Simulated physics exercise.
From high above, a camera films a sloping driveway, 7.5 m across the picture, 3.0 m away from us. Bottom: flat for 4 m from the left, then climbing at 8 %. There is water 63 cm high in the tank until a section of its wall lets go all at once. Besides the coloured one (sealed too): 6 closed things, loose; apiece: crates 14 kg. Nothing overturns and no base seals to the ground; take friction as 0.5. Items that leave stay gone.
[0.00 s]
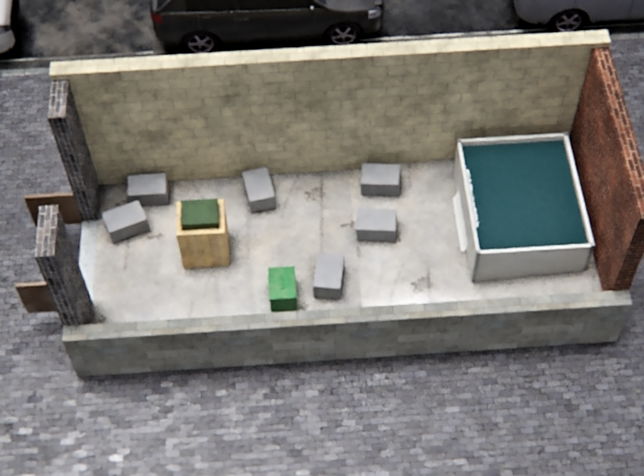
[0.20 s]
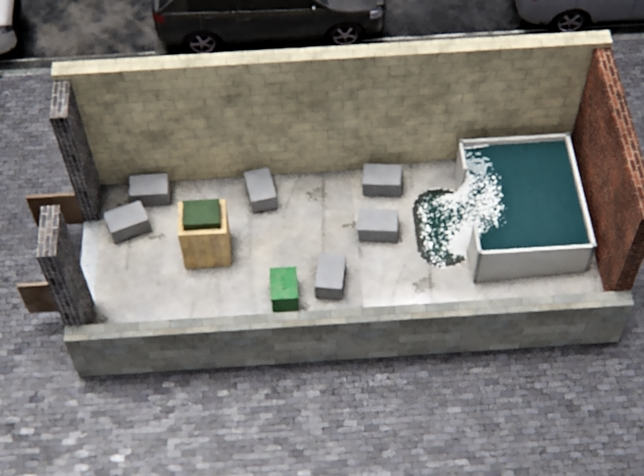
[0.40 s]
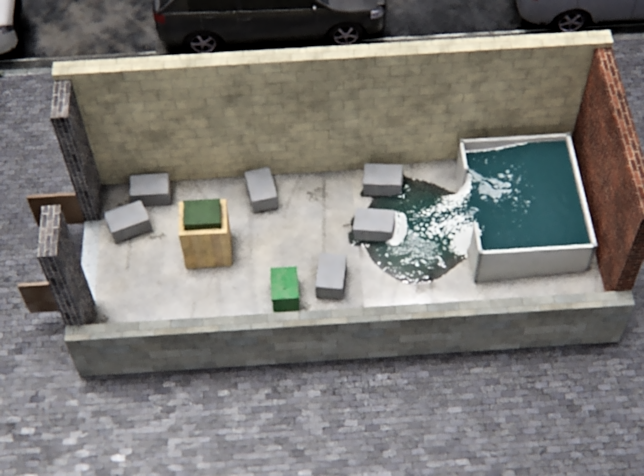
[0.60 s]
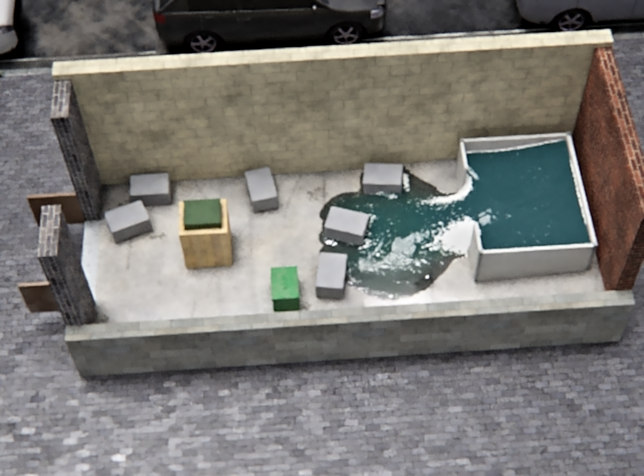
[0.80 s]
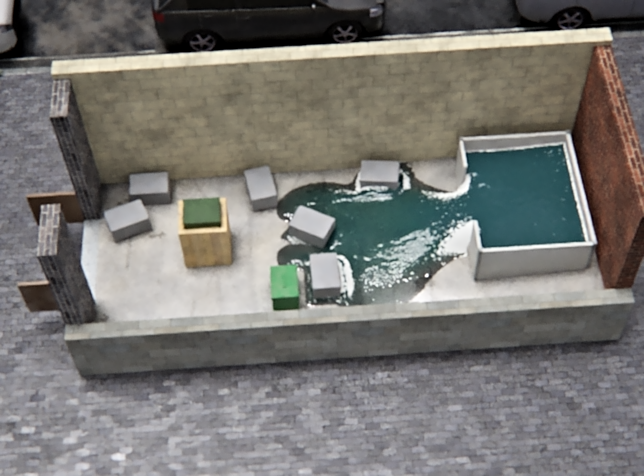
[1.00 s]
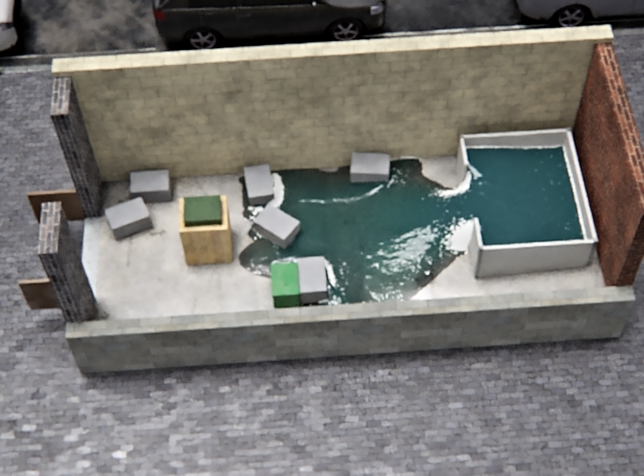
Teal water bursts from the left side of a pale tank in a walled driveway, seen from high above by a still camera. Six grey boxes, a green box and a tan planter stand left of the tank, with parked cars behind. Foaming, the water spreads left, pushing and turning the middle grey box, then nudging another along the back wall and sliding a front one against the green box.
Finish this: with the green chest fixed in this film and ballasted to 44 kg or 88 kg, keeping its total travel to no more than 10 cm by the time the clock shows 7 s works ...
Only with the heavier one.
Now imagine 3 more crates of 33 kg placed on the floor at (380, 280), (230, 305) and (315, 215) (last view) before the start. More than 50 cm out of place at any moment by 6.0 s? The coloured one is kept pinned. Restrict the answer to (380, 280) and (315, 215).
Beyond, then beyond.
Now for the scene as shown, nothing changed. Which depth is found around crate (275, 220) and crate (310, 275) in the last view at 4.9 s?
Close to 15 and 12 centimetres.
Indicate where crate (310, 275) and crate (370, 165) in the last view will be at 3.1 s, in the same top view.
(292, 238) and (182, 207), roughly.
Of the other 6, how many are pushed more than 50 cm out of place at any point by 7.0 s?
Count: 6.
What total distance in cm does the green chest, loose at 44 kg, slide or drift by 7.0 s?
250 cm in all.
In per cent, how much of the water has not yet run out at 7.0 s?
Some 72 per cent remains.
After 1.4 s the green chest would be 15 cm from its start with 44 kg and 1 cm from its start with 88 kg; 9 cm of water round it then.
After 3.1 s the green chest would be 156 cm from its start with 44 kg and 1 cm from its start with 88 kg; 8 cm of water round it then.
After 4.9 s the green chest would be 214 cm from its start with 44 kg and 1 cm from its start with 88 kg; 8 cm of water round it then.
After 7.0 s the green chest would be 222 cm from its start with 44 kg and 1 cm from its start with 88 kg; 11 cm of water round it then.
